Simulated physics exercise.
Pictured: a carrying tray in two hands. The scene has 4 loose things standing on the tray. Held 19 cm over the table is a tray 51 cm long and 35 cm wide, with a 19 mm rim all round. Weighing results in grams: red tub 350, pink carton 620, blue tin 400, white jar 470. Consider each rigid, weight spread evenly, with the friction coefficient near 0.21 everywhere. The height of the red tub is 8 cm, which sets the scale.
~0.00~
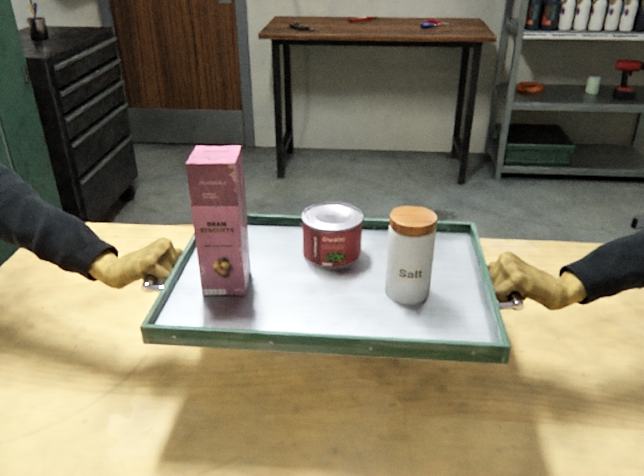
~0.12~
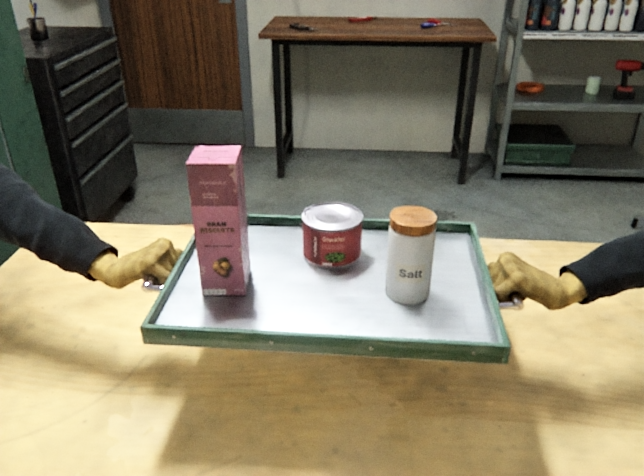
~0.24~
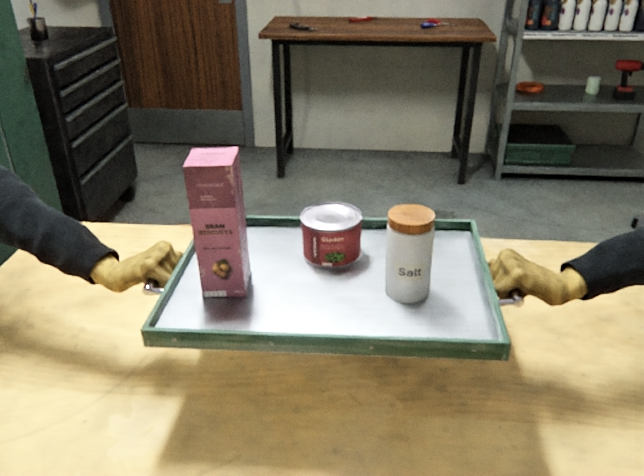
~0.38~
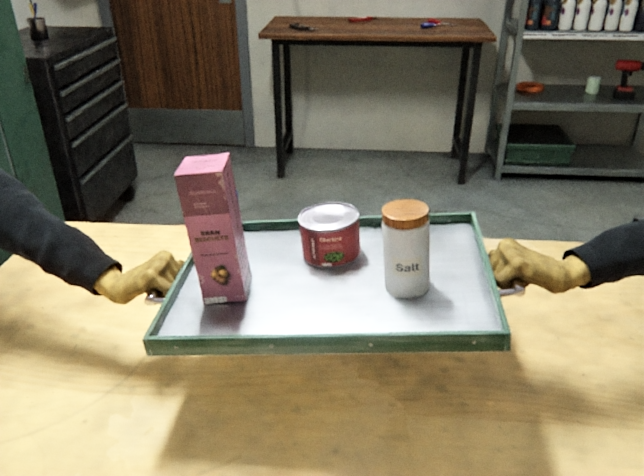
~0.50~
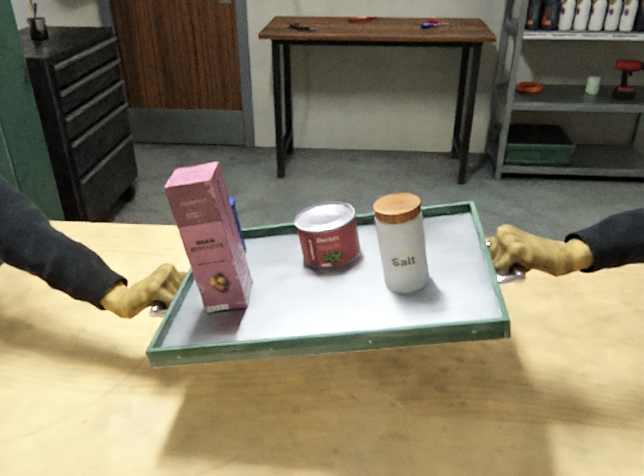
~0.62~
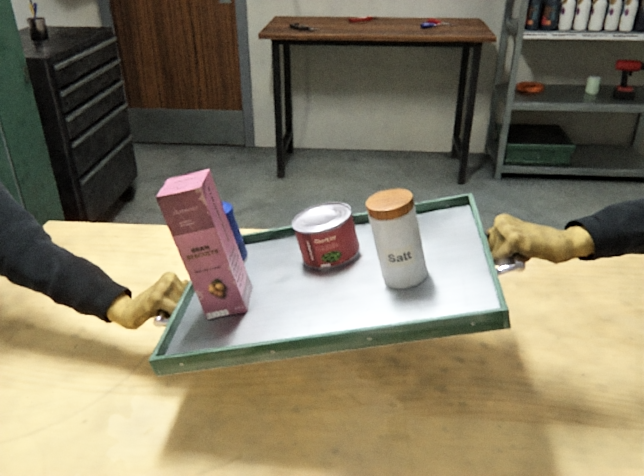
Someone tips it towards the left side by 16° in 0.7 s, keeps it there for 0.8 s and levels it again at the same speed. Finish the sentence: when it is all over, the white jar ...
The white jar is still on the tray.
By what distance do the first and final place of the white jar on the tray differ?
Displacement: Approx. 36 cm.
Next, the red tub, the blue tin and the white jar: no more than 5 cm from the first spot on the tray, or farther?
First, the red tub is moved away; second, the blue tin stays in its position; third, the white jar is moved away.
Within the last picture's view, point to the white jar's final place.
About (189, 257).
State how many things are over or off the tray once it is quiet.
So, 2 in all.
Around 1.02 s, tray at 16°, left edge down; white jar shifted 8 cm near (349, 246); pink carton tipped 10° against what carries it; red tub shifted 6 cm.
Around 1.32 s, tray at 16°, left edge down; pink carton now off the tray; white jar shifted 21 cm near (270, 262); red tub shifted 13 cm.
Around 1.52 s, tray at 16°, left edge down; white jar shifted 33 cm near (199, 277); red tub shifted 13 cm.
Around 2.12 s, tray at 2°, left edge down; white jar on its side near (173, 258); red tub shifted 13 cm.
Finally (2.9 s), off the tray, pink carton; on their side or leaning hard on the tray, white jar; not toppled but over 5 cm from the start, red tub; the last one still in place (within 5 cm). In the last view, white jar near (189, 257).
